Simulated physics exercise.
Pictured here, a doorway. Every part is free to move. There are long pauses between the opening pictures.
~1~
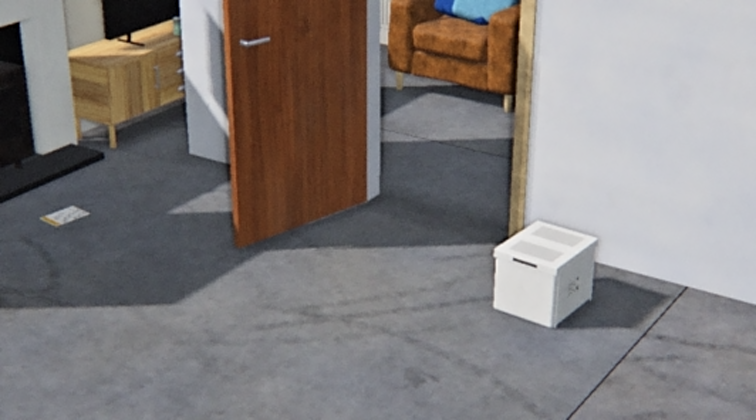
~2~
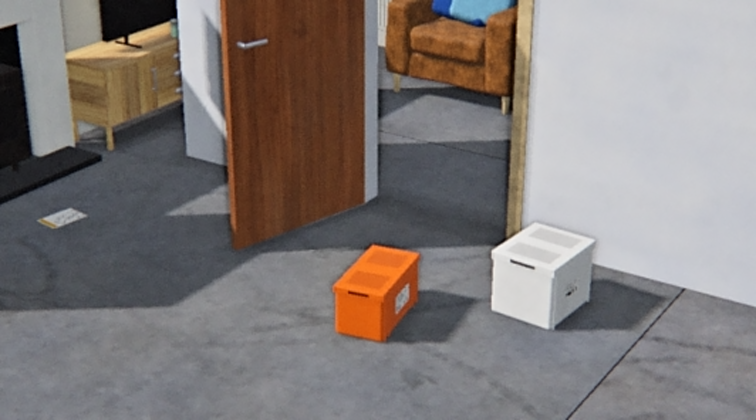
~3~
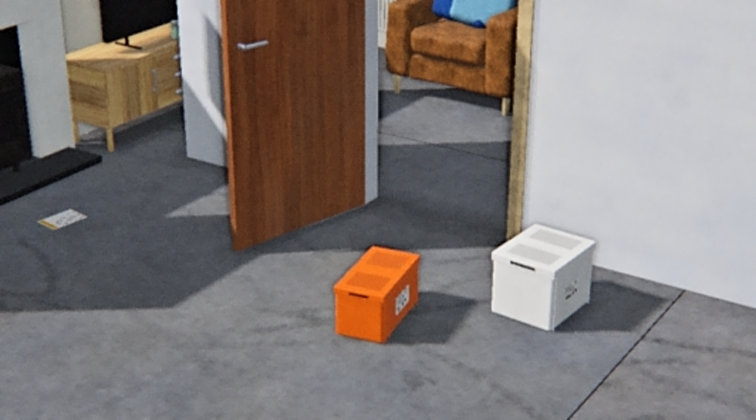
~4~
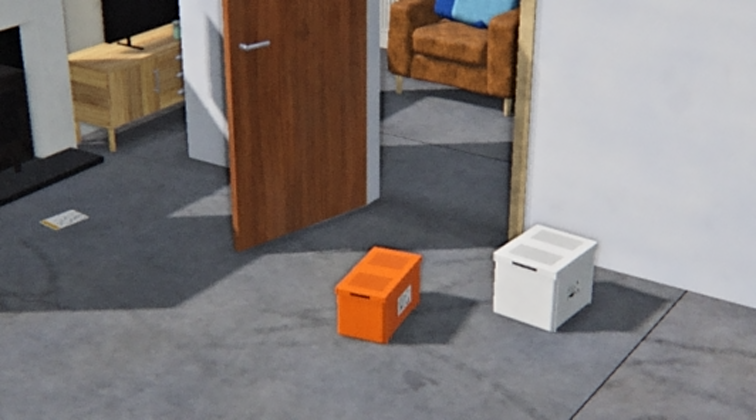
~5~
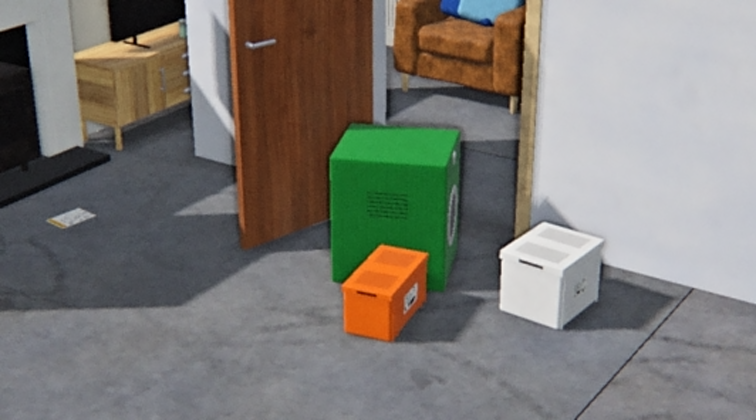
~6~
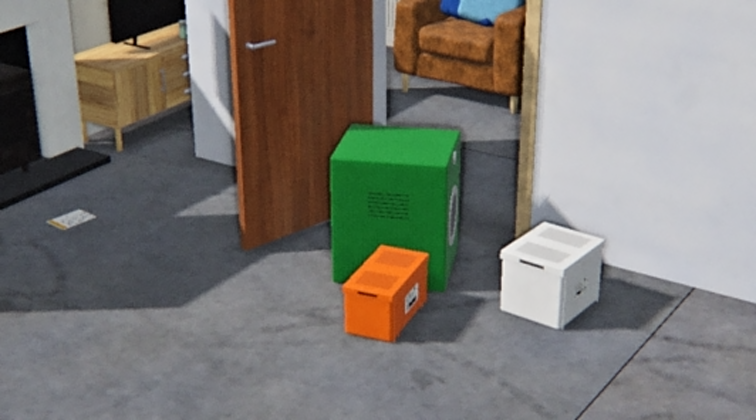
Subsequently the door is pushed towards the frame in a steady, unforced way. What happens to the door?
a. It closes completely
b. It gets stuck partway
b, it gets stuck partway.
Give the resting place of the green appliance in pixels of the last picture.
The object finishes roughly at pixel (406, 208).
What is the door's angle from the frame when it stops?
Angle: About 65°.
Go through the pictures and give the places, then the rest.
The first frame shows door wide open and still; white tote (545, 274).
The second frame shows door wide open and still; white tote (543, 276); orange tote (378, 293).
The third frame shows door wide open and still; white tote (543, 277); orange tote (378, 295).
The fourth frame shows door wide open and still; white tote (545, 278); orange tote (380, 295).
The fifth frame shows door wide open and still; white tote (551, 276); orange tote (386, 293).
The sixth frame shows door wide open and still; green appliance (397, 206); white tote (552, 276).
Then, 0.40 s later than the last frame, open by 95°.
Then, 0.70 s later than the last frame, open by 76°.
Then, 0.90 s later than the last frame, open by 67°; green appliance moved a little near (404, 208).
When it is over, open by 67°; all 3 as before. End places, in pixels of the last picture, green appliance near (406, 208).
